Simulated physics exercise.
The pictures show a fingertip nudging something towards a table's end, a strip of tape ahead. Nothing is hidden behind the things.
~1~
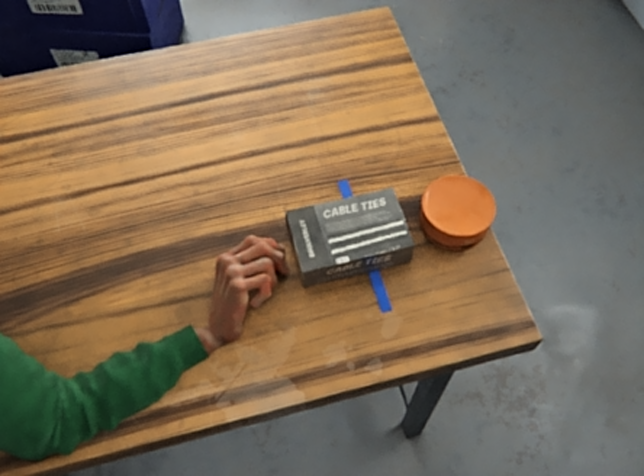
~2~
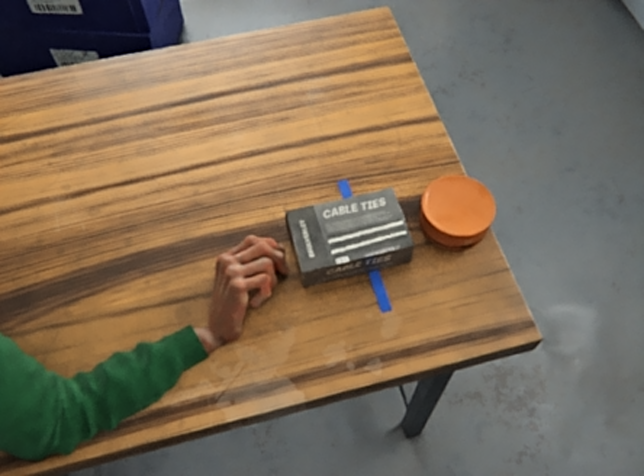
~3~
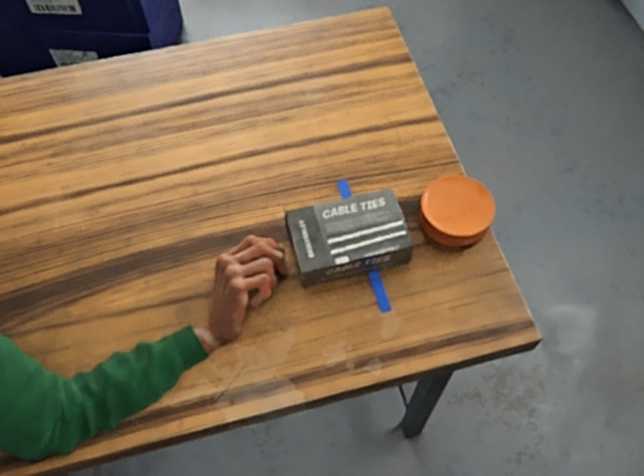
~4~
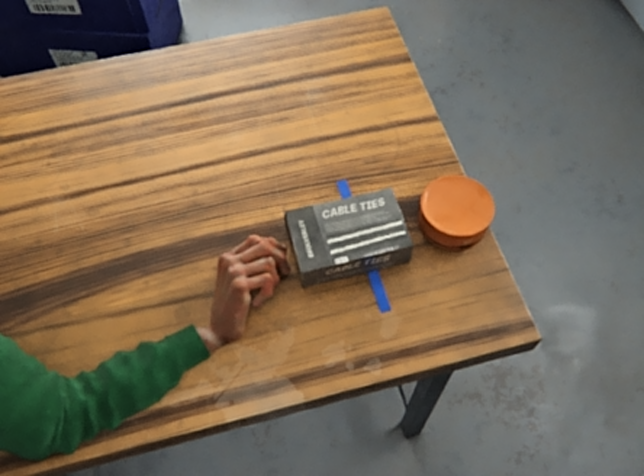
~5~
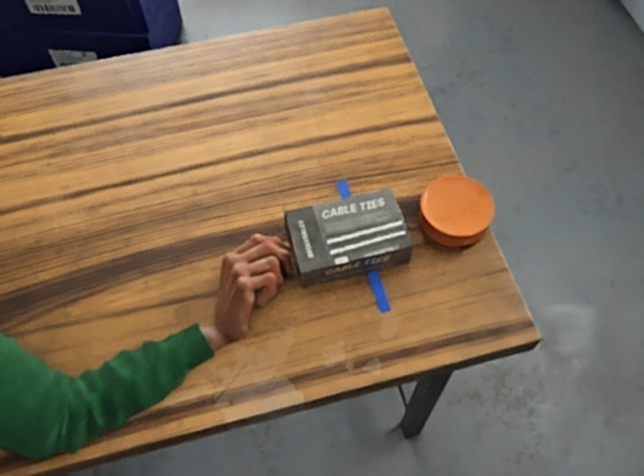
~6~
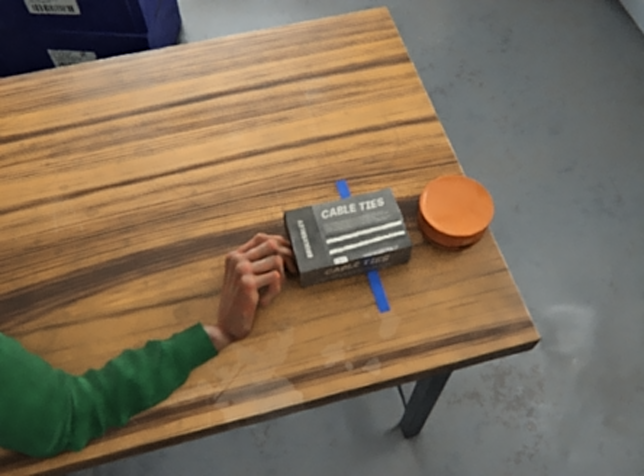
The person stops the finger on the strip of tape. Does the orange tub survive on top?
The orange tub goes over the edge.
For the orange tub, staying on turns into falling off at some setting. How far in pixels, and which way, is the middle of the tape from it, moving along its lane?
A shift of 20 pixels, going left.
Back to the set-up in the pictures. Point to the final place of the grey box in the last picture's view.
Near (421, 220).
Then, 1.20 s after the last picture, orange tub tipped 28° from how it was near (506, 206).
Then, 1.52 s after the last picture, orange tub falling near (496, 297).
By the end, the orange tub falls off the table.
